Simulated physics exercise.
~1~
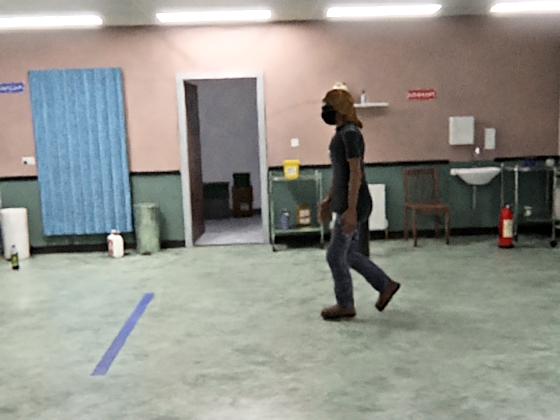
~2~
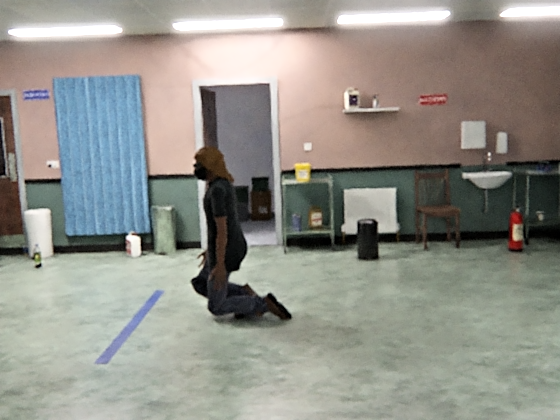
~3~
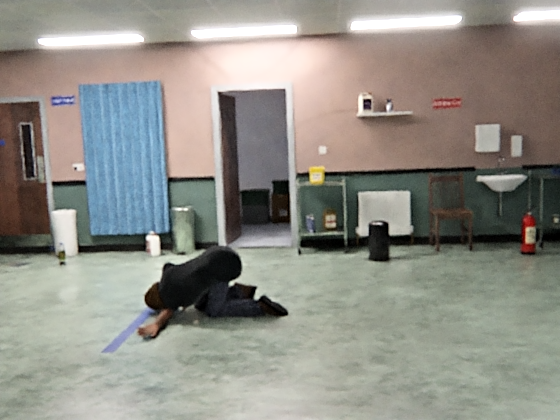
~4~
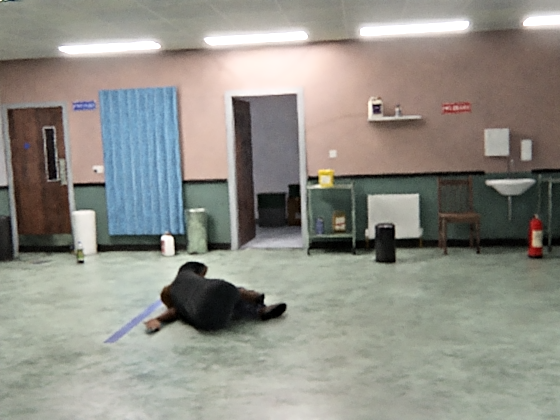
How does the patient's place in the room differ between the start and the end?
At the start the patient is upright and walking, well to the right of the blue tape. By the end the patient is lying on the floor farther left, close to the tape, with the head just short of it.
